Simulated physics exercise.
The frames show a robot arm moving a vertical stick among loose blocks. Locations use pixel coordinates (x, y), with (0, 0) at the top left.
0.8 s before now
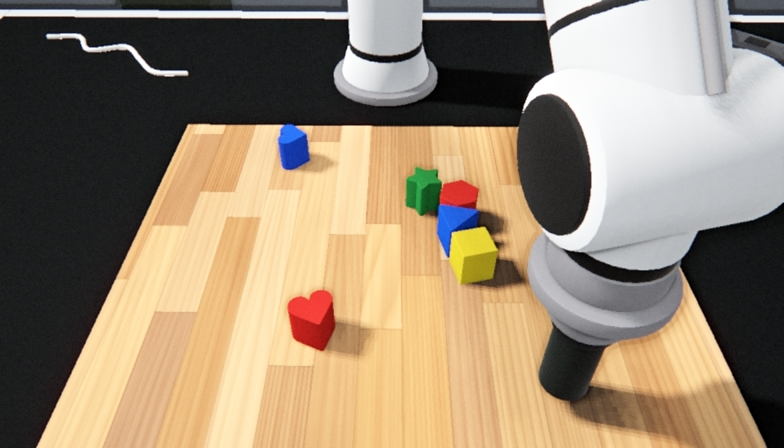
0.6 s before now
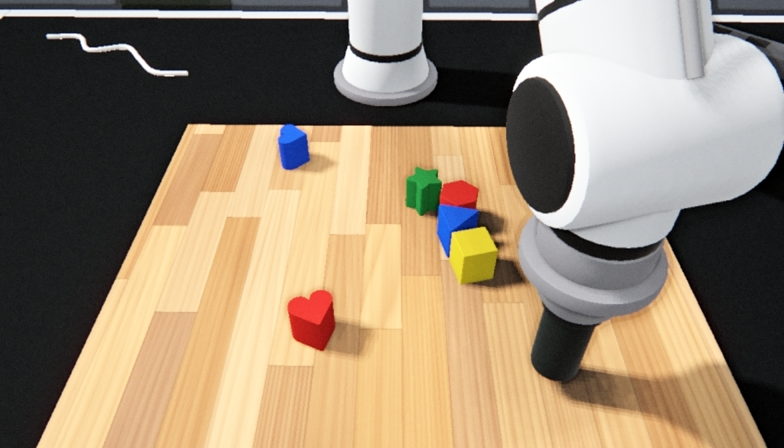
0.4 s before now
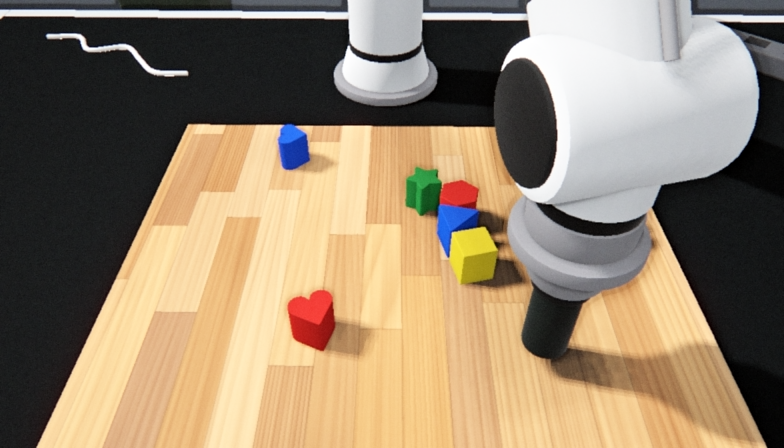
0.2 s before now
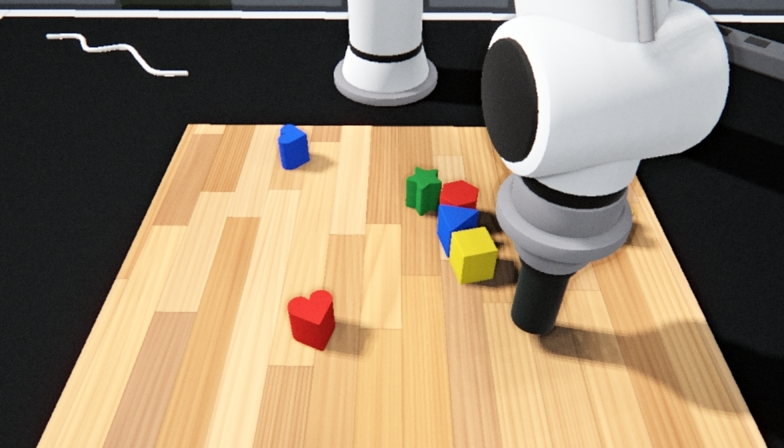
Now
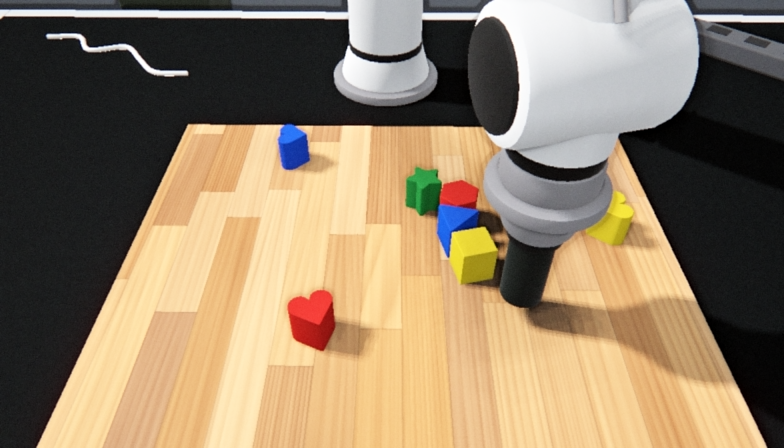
A robot arm holding a dark vertical stick glides away from the viewer and slightly left across a wooden board, nearing a yellow square block clustered with green, red and blue pieces, while all the blocks stay still.
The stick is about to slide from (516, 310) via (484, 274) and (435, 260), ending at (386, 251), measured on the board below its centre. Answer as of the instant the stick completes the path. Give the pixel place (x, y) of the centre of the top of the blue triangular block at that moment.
My best guess is (395, 181).
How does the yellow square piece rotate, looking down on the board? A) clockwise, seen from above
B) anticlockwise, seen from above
A.
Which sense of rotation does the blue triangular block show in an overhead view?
Clockwise, from overhead.
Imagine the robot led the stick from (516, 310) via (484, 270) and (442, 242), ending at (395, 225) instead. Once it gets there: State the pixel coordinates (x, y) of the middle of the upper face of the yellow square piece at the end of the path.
I expect it at (368, 183).
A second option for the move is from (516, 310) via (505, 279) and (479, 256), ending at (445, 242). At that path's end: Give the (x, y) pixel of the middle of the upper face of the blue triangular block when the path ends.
When the path ends, it will be at (422, 199).
On the path given first. One third of the way, stick at (487, 256); blue triangular block at (443, 208); red hexagon at (459, 189); yellow square piece at (457, 228), turned 25° anticlockwise.
Two thirds of the way, stick at (437, 241); green star at (424, 175); blue triangular block at (411, 191), turned 25° clockwise; red hexagon at (457, 186), turned 30° clockwise; yellow square piece at (414, 210).
At the end, stick at (386, 232); green star at (424, 174); blue triangular block at (395, 181), turned 65° clockwise; red hexagon at (457, 186), turned 30° clockwise; yellow square piece at (377, 196), turned 35° clockwise.
